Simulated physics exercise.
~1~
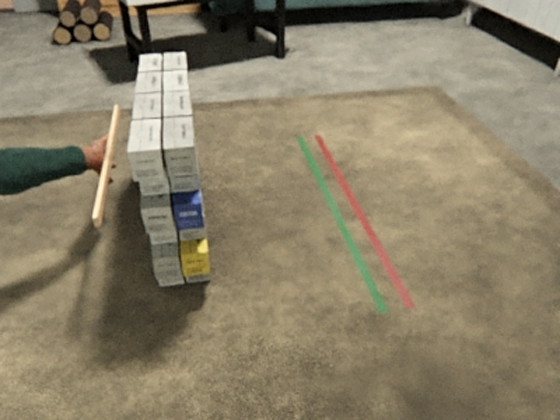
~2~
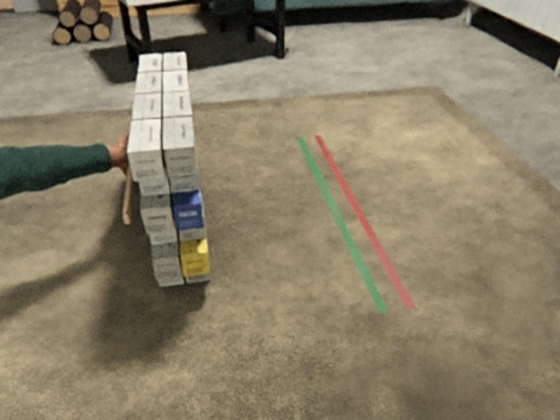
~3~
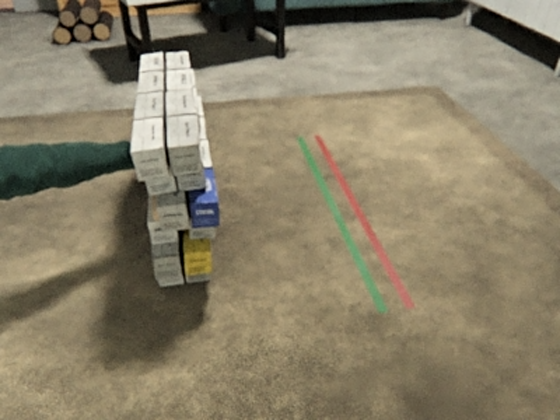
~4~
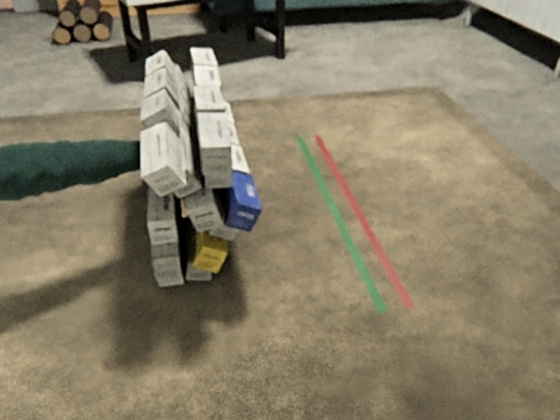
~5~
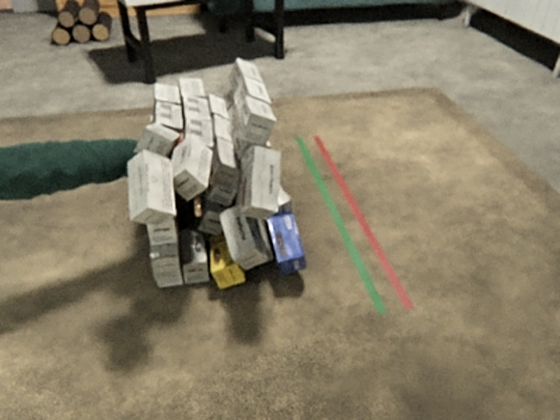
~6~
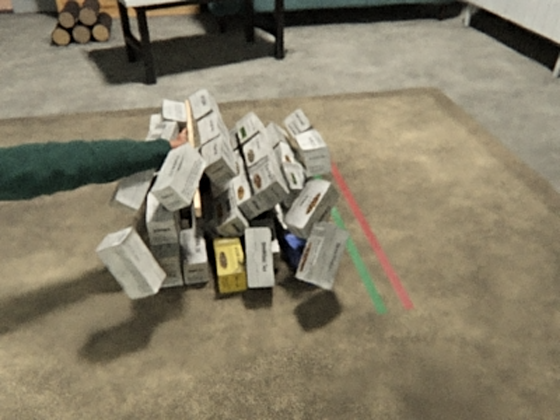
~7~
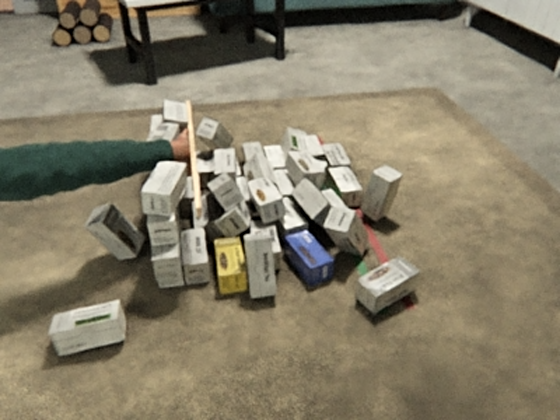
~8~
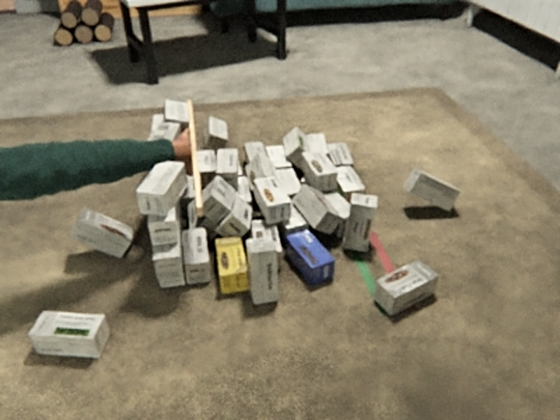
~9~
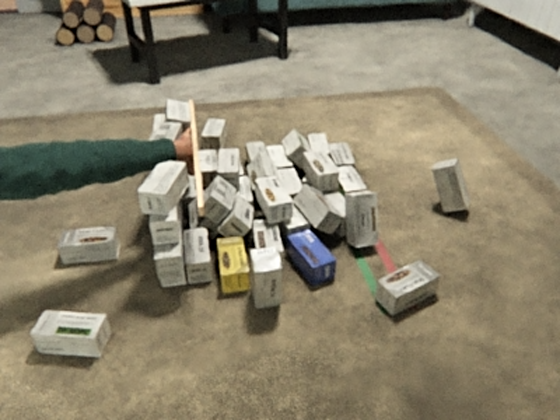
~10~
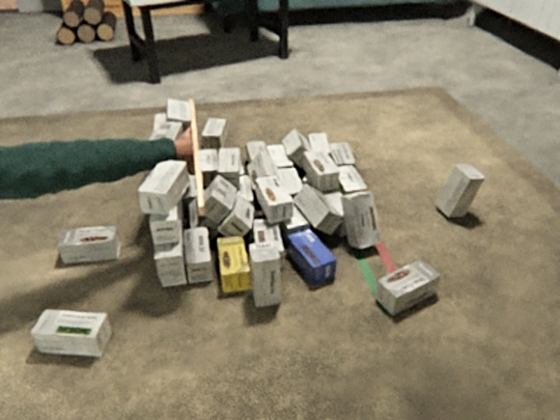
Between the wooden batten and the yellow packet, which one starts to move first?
The wooden batten starts to move first. The yellow packet only shifts later, after the batten has pushed into the block.
